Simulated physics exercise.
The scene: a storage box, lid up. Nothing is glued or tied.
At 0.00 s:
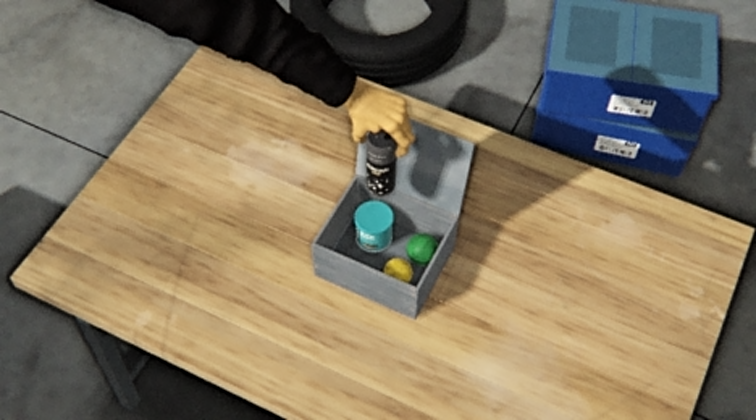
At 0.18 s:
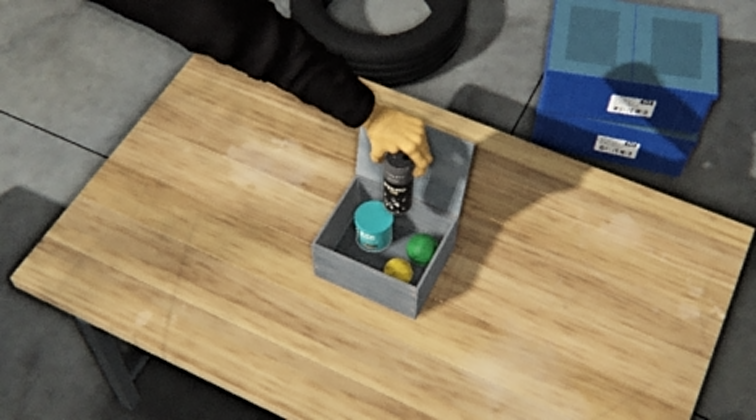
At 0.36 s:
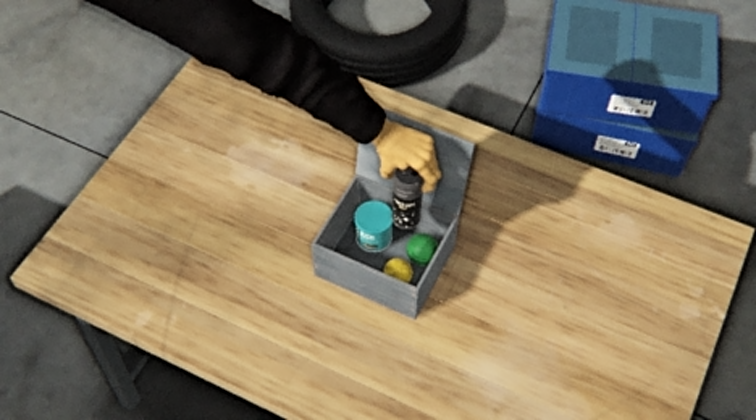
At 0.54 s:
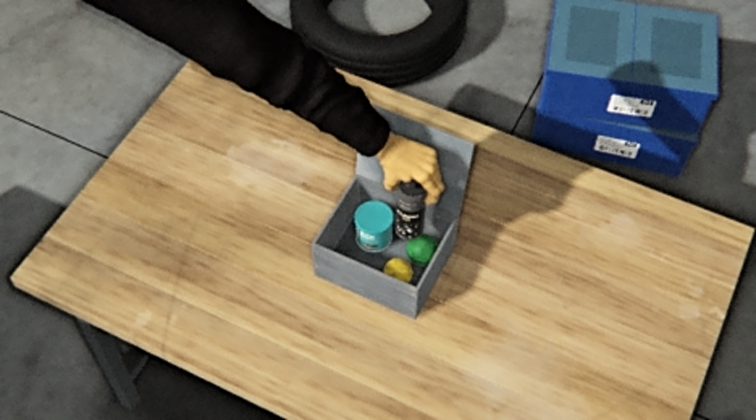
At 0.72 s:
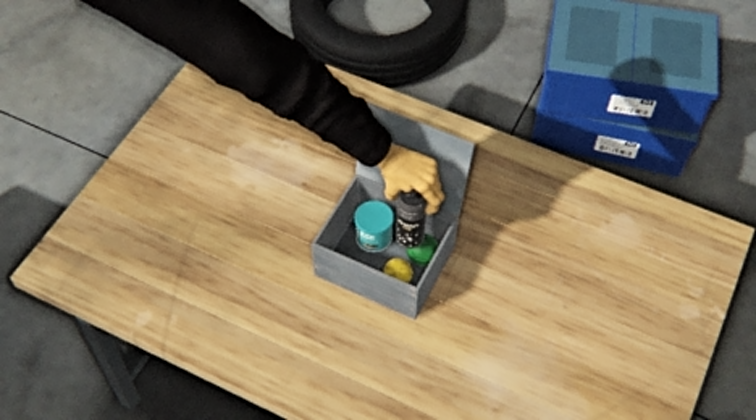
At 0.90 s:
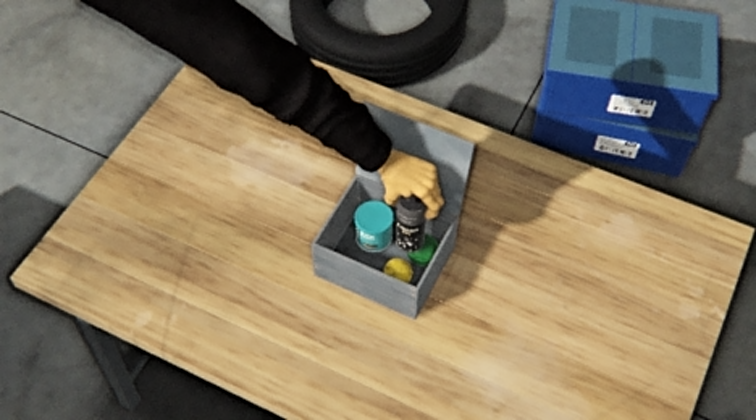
A gloved hand holding a black can lowers it toward an open grey storage box on a wooden table, shifting slightly right as it descends. The can goes in beside a turquoise tin, near a green ball and a yellow one, and the hand stays on it, nearly still.
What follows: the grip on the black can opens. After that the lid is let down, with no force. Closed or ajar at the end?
It shuts flat.
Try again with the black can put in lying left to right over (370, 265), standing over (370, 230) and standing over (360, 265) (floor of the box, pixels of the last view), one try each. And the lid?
First try: It sits on the rim; second try: It is held up; third try: It stays ajar.
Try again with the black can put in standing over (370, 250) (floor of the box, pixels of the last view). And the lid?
Then it stays ajar.
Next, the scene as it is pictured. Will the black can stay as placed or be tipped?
It ends up tilted.
By 1.40 s, black can on its side near (370, 252); yellow ball moved about its own width; green ball moved a little.
By 2.60 s, lid 49° above the rim; black can on its side near (370, 251); yellow ball moved a little; turquoise tin moved a little.
When it is over (3.6 s), lid shut; lying over in the box, black can; the other 3 as before. End places, in pixels of the last picture, black can near (370, 251).
